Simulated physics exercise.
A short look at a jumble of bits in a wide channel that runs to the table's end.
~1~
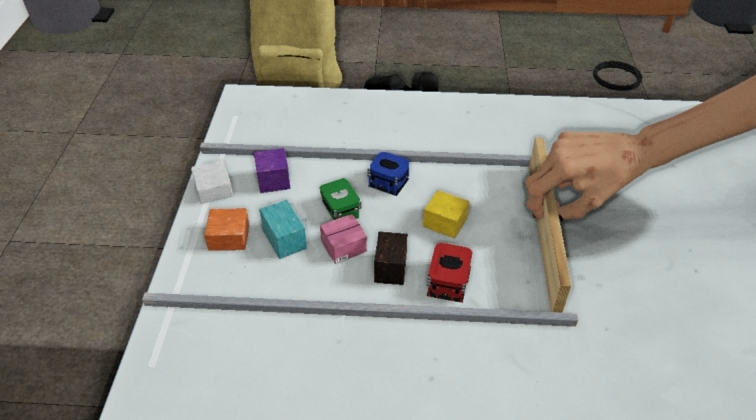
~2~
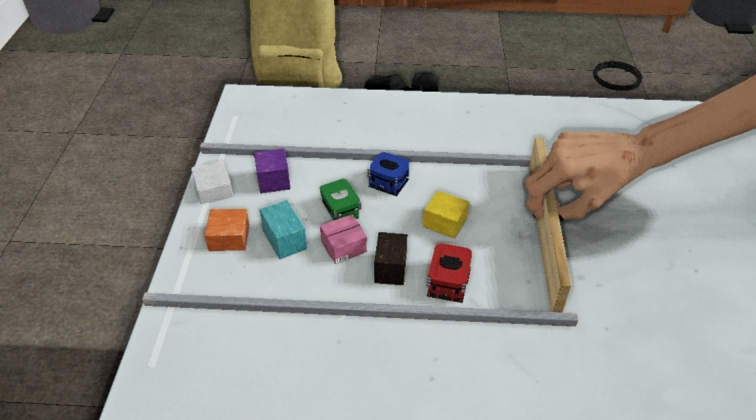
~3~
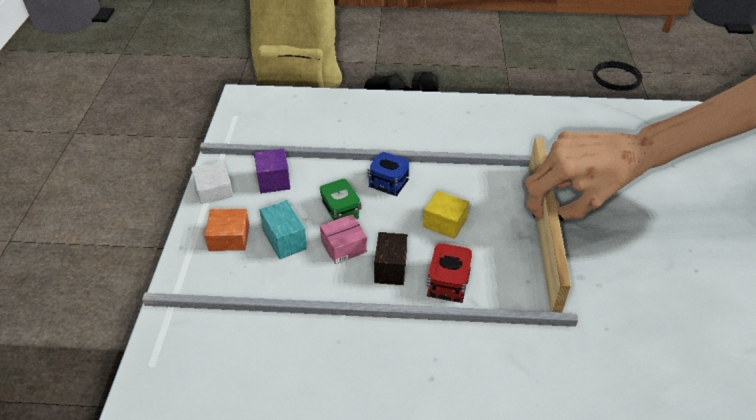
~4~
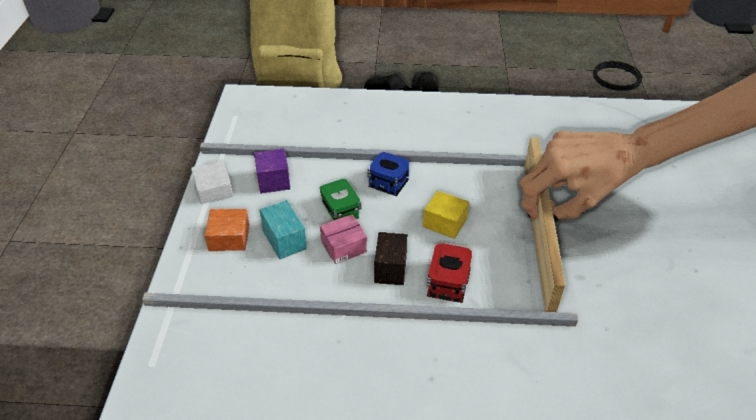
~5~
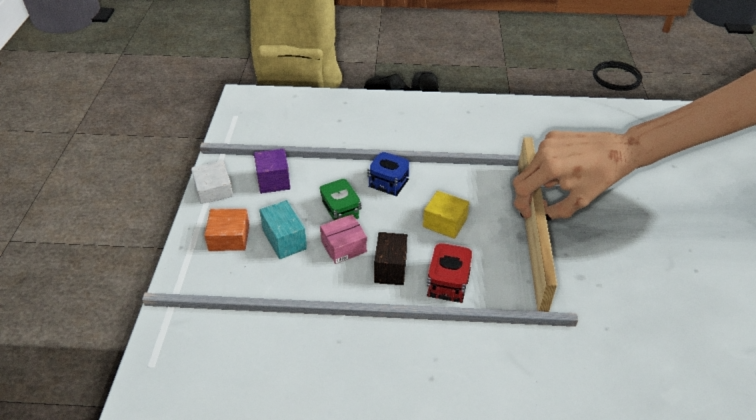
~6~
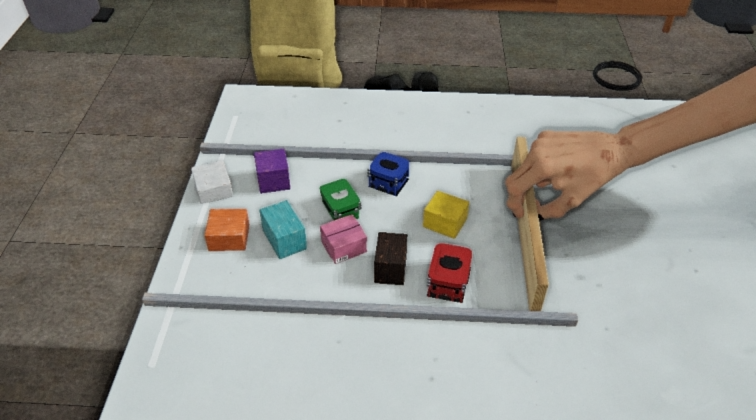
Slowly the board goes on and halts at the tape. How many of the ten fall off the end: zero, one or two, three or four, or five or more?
In the end the number that fall off is five or more.
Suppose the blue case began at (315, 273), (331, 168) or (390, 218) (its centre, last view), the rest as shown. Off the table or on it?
In that order, it tumbles off; stays on; tumbles off.
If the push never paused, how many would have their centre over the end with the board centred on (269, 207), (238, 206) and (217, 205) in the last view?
The counts: 1, 3 and 7.
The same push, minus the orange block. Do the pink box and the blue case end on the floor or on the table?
The pink box is lost; the blue case stays on.
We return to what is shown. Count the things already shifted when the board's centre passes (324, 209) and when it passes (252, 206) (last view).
At the one place 8, at the other 10.
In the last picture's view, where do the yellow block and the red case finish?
Near (182, 208) and (163, 261).
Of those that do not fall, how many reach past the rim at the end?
It comes to 3.
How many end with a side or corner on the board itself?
That makes 3.
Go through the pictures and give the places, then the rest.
The first picture shows white block (212, 182); orange block (228, 229); purple block (272, 171); board (547, 219); tape (201, 219).
The second picture shows orange block (228, 230); pink box (344, 239).
The third picture shows purple block (272, 171); blue case (389, 174).
The fourth picture shows white block (212, 182); black block (391, 258).
The fifth picture shows orange block (228, 230); green case (340, 202).
The sixth picture shows white block (212, 182); orange block (228, 230); purple block (272, 171); board (528, 218); tape (201, 219).
A little later, none off yet; white block at rest near (212, 182); orange block at rest near (228, 230); purple block at rest near (272, 171).
When it is over, the number that fall off is five or more; down, black block, pink box, green case, turquoise block, purple block, orange block and white block.
